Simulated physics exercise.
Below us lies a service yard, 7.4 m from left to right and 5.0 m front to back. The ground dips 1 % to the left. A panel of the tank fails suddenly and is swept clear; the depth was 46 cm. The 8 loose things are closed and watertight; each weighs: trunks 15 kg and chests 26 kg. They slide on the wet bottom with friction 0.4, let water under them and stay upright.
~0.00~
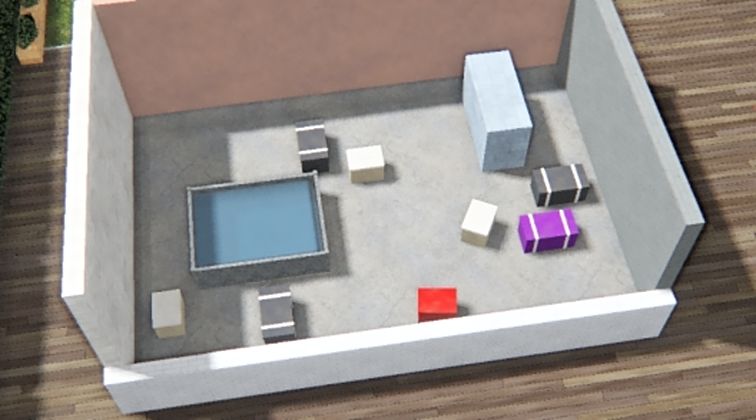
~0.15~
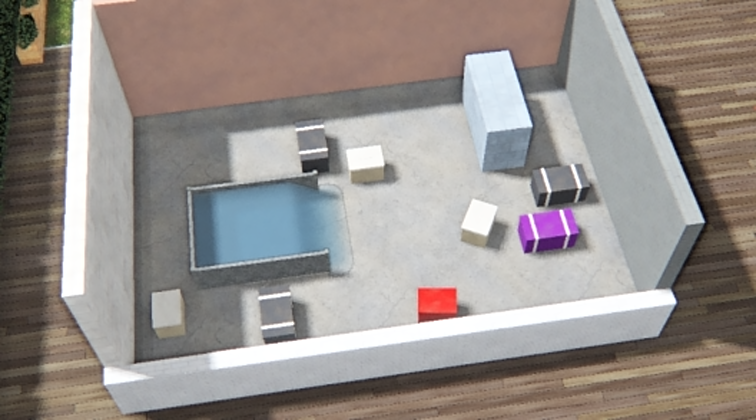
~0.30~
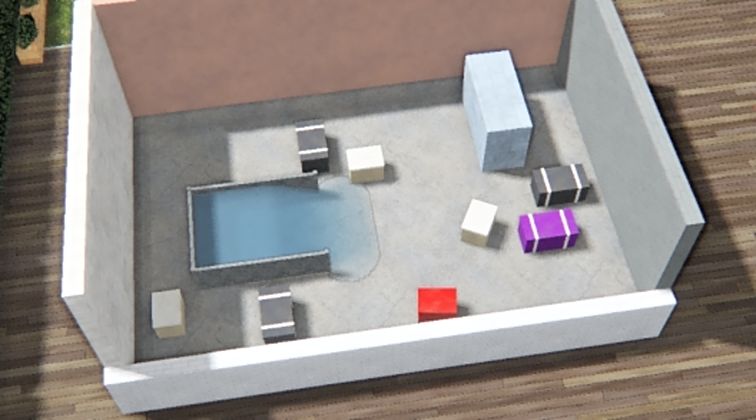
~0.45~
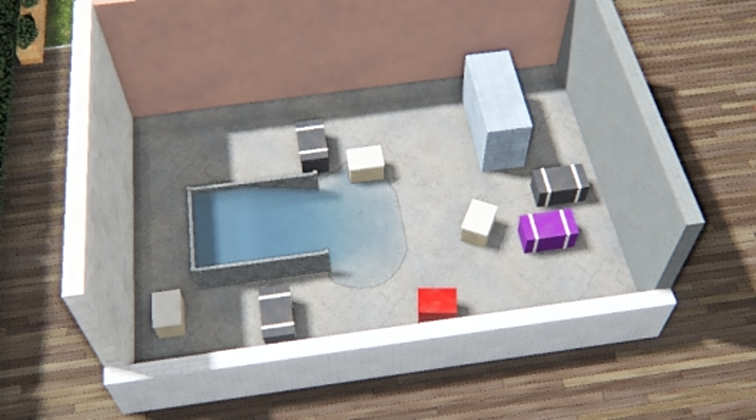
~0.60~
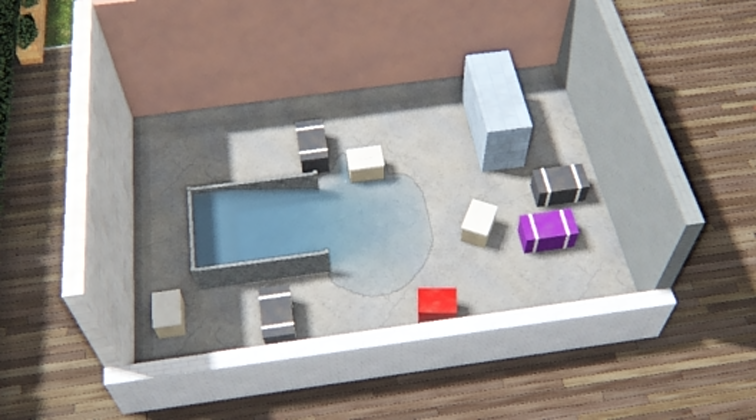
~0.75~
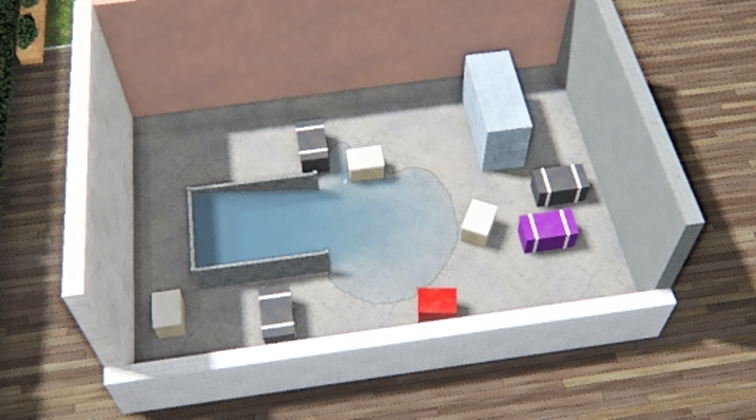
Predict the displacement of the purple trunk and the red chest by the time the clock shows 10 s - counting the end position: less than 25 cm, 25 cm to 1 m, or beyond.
The purple trunk ends far away, the red chest holds its place.
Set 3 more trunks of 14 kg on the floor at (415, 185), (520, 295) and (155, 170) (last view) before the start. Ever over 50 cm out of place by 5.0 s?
In that order: More, past it, short of it.
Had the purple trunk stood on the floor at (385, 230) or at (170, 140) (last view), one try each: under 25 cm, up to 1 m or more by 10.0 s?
In that order: It gets carried off; it barely shifts.
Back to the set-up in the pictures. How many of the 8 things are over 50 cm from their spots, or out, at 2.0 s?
By then 0.
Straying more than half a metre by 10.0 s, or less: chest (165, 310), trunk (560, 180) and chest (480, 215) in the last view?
In turn: Short of it, past it, past it.
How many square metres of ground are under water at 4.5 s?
About 25 m2.
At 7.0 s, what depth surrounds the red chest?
About 6 cm.
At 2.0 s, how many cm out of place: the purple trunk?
About 5 cm.
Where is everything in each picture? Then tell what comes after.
In the first picture, the purple trunk at (549, 224) rests on the ground; the red chest at (438, 300), on the bottom; 2.7 m2 under water; 0 of 8 have shifted.
In the second picture, the purple trunk at (549, 224), on the bottom; the red chest at (438, 300), on the bottom; 3.3 m2 under water; 0 of 8 have shifted.
In the third picture, the purple trunk at (549, 224) rests on the ground; the red chest at (438, 300) rests on the ground; 4.1 m2 under water; 0 of 8 have shifted.
In the fourth picture, the purple trunk at (549, 224) rests on the ground; the red chest at (438, 300), on the bottom; water covers 5.0 m2; 0 of 8 have shifted.
In the fifth picture, the purple trunk at (549, 224), on the bottom; the red chest at (438, 300) rests on the ground; water covers 5.9 m2; 0 of 8 have shifted.
In the sixth picture, the purple trunk at (549, 224) rests on the ground; the red chest at (438, 300) rests on the ground; water covers 7.0 m2; 0 of 8 have shifted.
After 2.0 s the purple trunk is near (553, 225), 0.1 m from its start, aground; the red chest is near (438, 300), 0.0 m from its start, aground; 0 afloat.
After 4.5 s the purple trunk is near (564, 247), 0.5 m from its start, afloat; the red chest is near (438, 300), 0.0 m from its start, aground; 2 afloat.
After 7.0 s the purple trunk is near (509, 277), 1.1 m from its start, afloat; the red chest is near (438, 300), 0.0 m from its start, aground; 2 afloat.
After 10.0 s the purple trunk is near (451, 273), 1.7 m from its start, aground; the red chest is near (438, 300), 0.0 m from its start, aground; 1 afloat.
